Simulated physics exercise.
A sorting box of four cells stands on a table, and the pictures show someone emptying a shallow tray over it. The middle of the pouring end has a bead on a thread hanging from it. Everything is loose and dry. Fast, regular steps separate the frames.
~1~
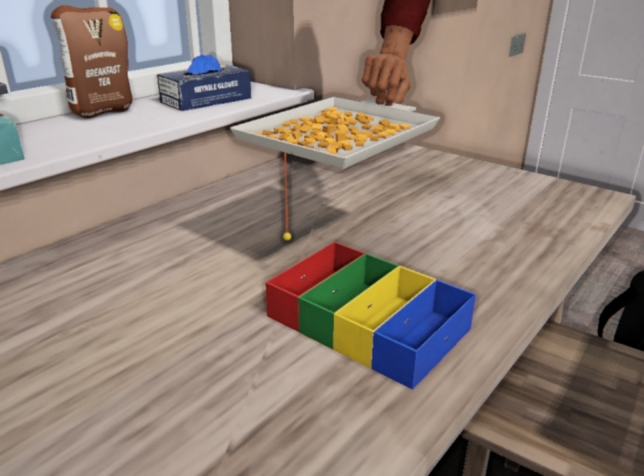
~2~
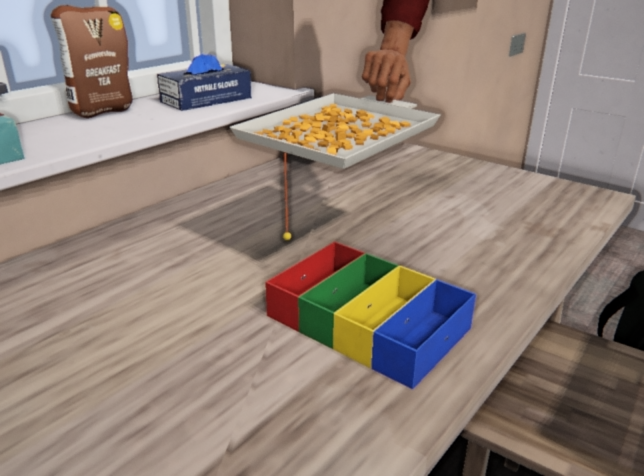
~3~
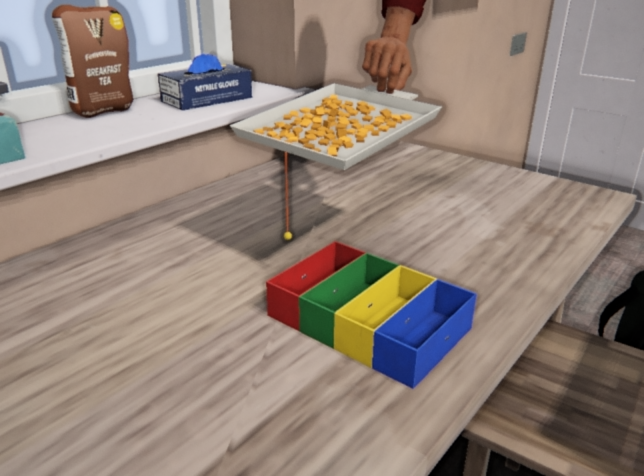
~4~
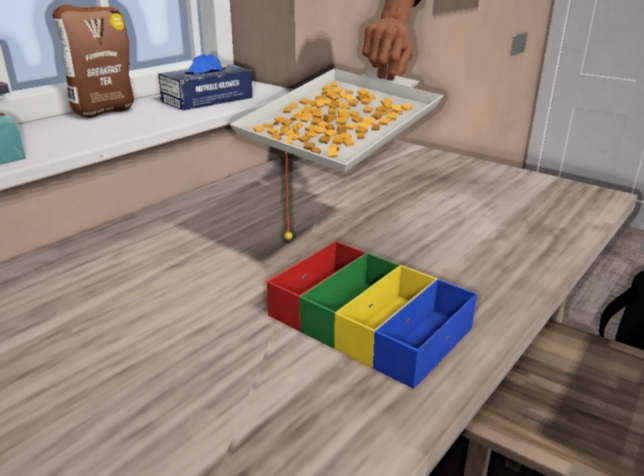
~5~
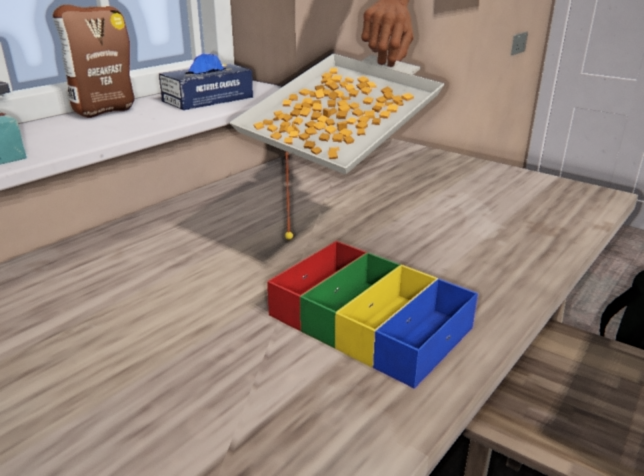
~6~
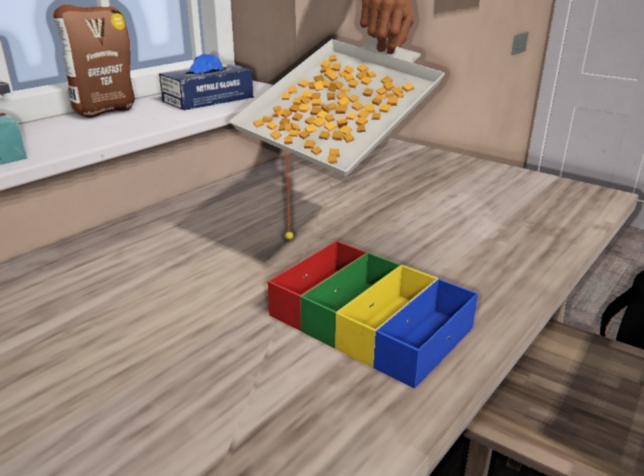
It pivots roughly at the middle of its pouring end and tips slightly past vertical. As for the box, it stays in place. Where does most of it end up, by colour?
Most of it ends up in red.
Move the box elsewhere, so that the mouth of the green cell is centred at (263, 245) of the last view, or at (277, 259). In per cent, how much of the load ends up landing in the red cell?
About 0% on the first try and 0% on the second.
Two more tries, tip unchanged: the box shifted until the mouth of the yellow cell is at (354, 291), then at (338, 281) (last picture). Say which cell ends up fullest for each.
For the first position it is the green one, and for the second it is yellow.
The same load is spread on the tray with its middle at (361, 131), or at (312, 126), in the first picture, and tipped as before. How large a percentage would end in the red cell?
Roughly 50 and 50 percent, in that order.
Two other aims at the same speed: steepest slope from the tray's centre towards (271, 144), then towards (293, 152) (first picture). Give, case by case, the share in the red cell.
Close to 0 percent first and close to 30 percent second.
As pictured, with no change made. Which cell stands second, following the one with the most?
Second position is held by the cell in green.
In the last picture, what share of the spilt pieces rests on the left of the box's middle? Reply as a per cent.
100 per cent or thereabouts.
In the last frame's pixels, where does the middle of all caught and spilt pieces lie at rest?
Resting centre, last frame: Roughly (318, 301).
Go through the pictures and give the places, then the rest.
Corners of the pouring end at (237, 128) and (344, 155), level; middle of the load at (332, 130), small crackers; bead on its thread at (287, 237); red cell at (283, 303); green cell at (316, 320); yellow cell at (353, 337); blue cell at (394, 357), in the first frame.
Corners of the pouring end at (237, 127) and (344, 156), level; middle of the load at (332, 129), in the second frame.
Corners of the pouring end at (237, 125) and (344, 158), tipped barely, lowest at the right corner; middle of the load at (332, 124), in the third frame.
Corners of the pouring end at (237, 123) and (344, 161), tipped a little, lowest at the right corner; middle of the load at (332, 118), in the fourth frame.
Corners of the pouring end at (236, 121) and (345, 163), tipped clearly, lowest at the right corner; middle of the load at (332, 111), in the fifth frame.
Corners of the pouring end at (236, 120) and (345, 166), tipped clearly, lowest at the right corner; middle of the load at (332, 107); red cell at (285, 303); green cell at (318, 319); yellow cell at (355, 336); blue cell at (396, 356), in the sixth frame.
Soon after the last picture, tray tipped steeply; nearly all on the tray; a stray few falling or outside the box.
A little later, tray tipped past a quarter turn; a small part on the tray; about a third in the red cell; about a quarter in the green cell; a stray few in the yellow cell; about a third falling or outside the box.
Later still, tray tipped past a quarter turn; about half in the red cell; about a third in the green cell; a stray few in the yellow cell; about a quarter falling or outside the box.
At rest, tray tipped past a quarter turn; about half in the red cell; about a third in the green cell; a stray few in the yellow cell; none in the blue cell; about a quarter outside the box.
